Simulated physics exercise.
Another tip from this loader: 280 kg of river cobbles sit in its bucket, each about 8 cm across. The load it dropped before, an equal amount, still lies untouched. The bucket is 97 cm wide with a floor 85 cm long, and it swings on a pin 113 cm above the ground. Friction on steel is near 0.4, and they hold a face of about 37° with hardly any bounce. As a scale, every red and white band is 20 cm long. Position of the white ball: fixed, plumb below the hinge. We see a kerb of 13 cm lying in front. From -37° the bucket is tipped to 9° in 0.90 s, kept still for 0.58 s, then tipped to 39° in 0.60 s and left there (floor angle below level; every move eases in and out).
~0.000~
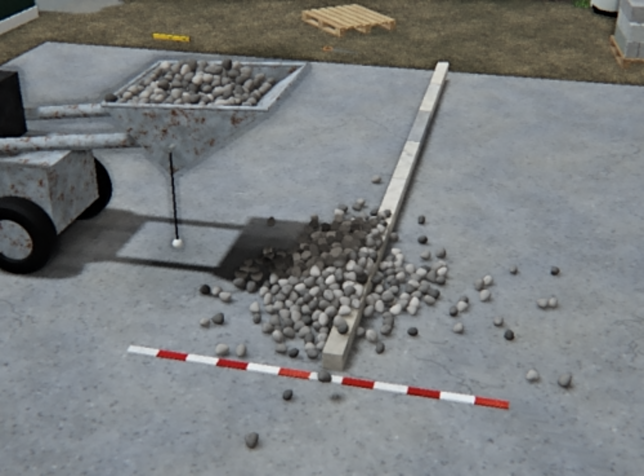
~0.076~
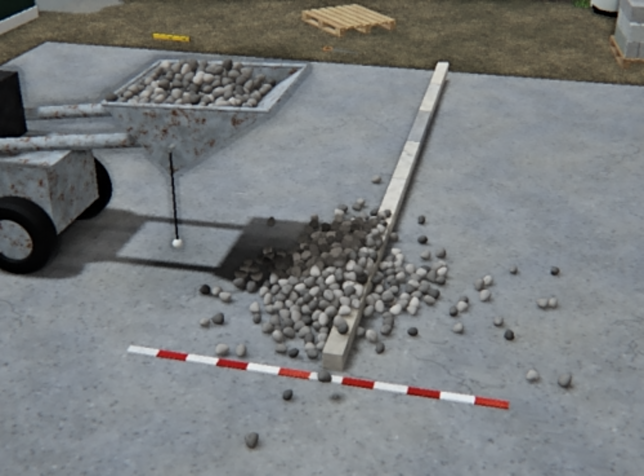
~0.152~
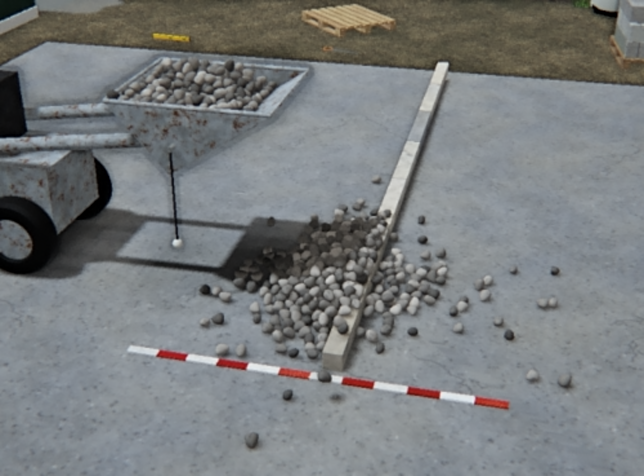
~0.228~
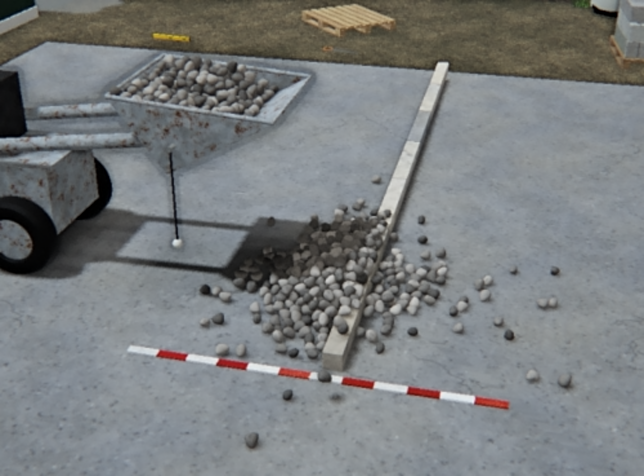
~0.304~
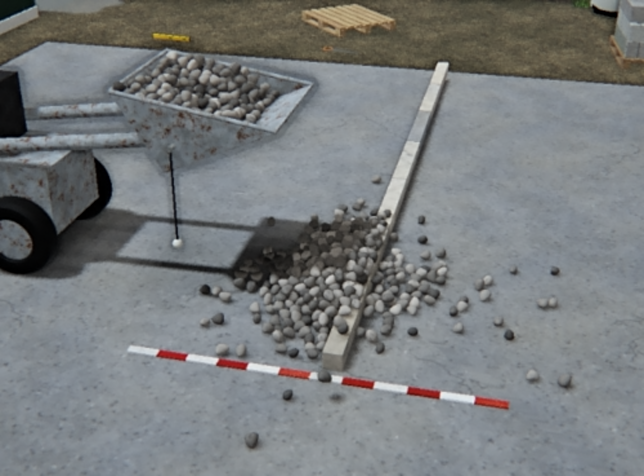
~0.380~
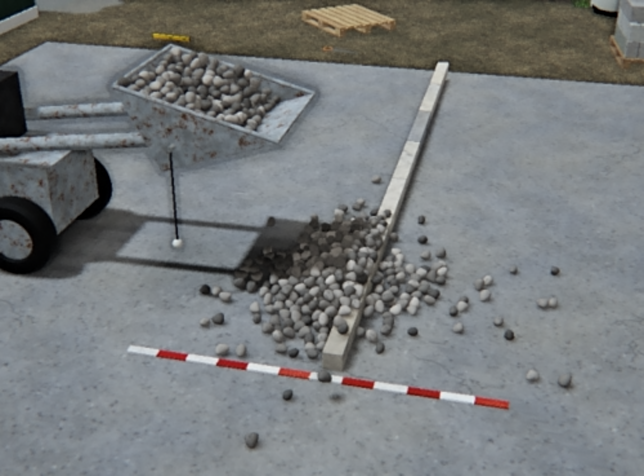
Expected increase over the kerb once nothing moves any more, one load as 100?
About 4 in every hundred.
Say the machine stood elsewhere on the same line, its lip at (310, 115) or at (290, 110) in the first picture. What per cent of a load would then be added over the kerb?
First place: Roughly 40 %; second place: Roughly 20 %.
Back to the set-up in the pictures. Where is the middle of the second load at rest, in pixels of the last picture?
Their middle is at about (300, 253).
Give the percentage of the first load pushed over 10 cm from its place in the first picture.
10 per cent.
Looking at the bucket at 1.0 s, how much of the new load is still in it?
Close to 100 in a hundred.
After 0.7 s the floor is at 2°; in per cent of one load, 100 in the bucket, 84 on this side of the kerb, 16 over the kerb; the foremost stones are at (534, 317).
After 1.0 s the floor is at 9°; in per cent of one load, 100 in the bucket, 84 on this side of the kerb, 16 over the kerb; the foremost stones are at (534, 317).
After 2.5 s the floor is at 39°; in per cent of one load, 10 in the bucket, 173 on this side of the kerb, 17 over the kerb; the foremost stones are at (534, 317).
After 5.0 s the floor is at 39°; in per cent of one load, 0 in the bucket, 180 on this side of the kerb, 20 over the kerb; the foremost stones are at (534, 317). Net gain over the kerb, 4.
